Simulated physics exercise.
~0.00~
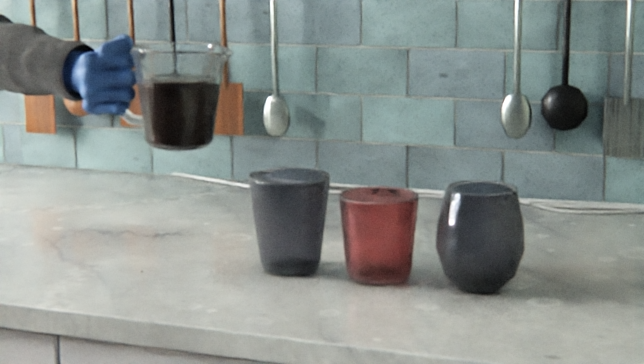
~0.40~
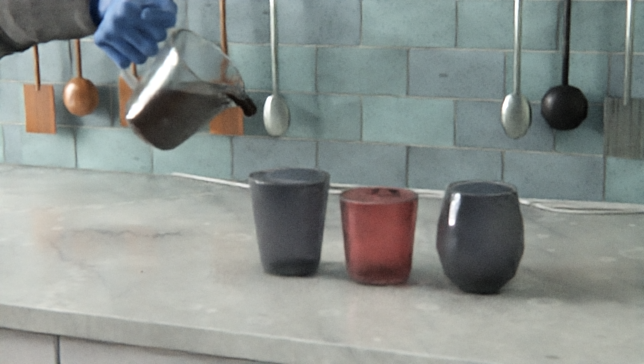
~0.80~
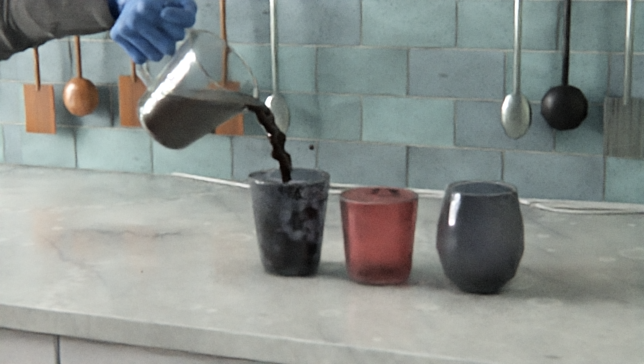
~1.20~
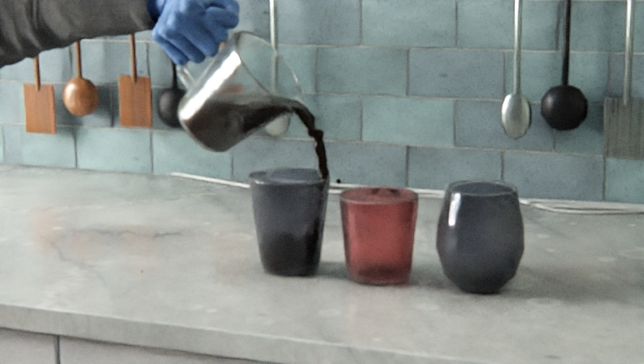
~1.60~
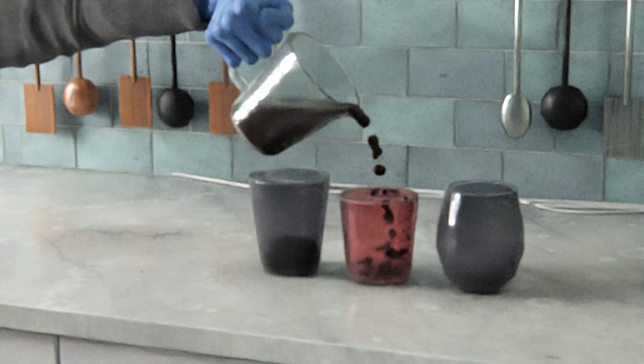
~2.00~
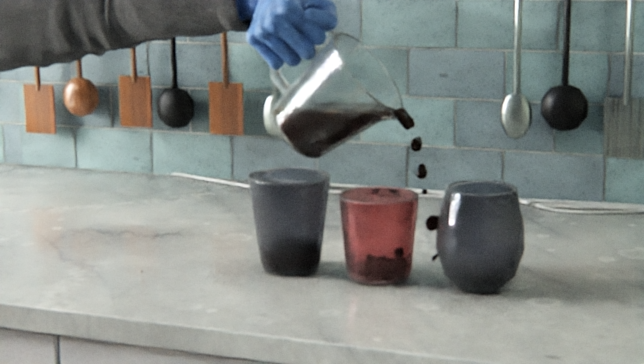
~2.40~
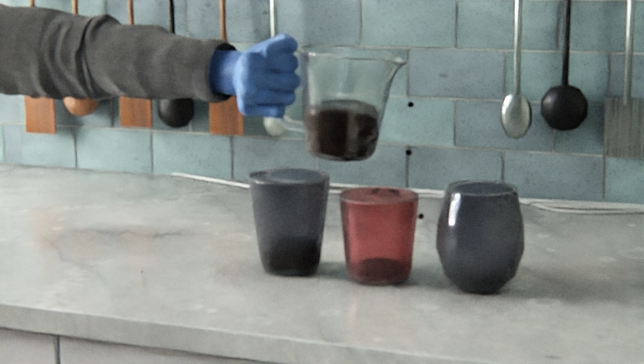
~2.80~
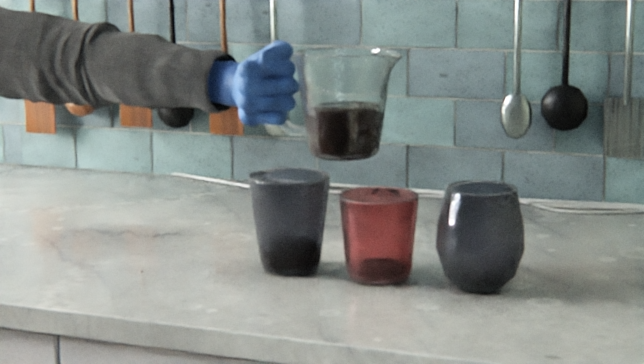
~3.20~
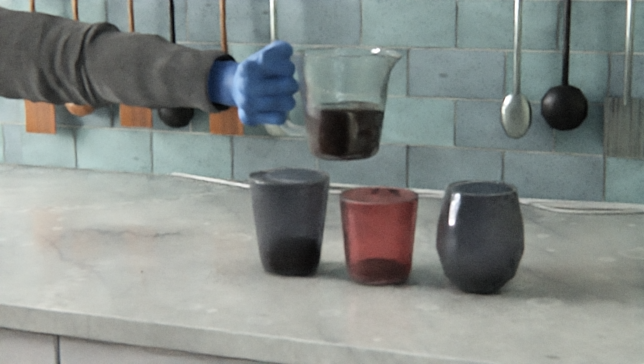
Gloved hand tilting a jug of dark coffee rightward over three glasses, filling two partly, then holding the jug level above them.
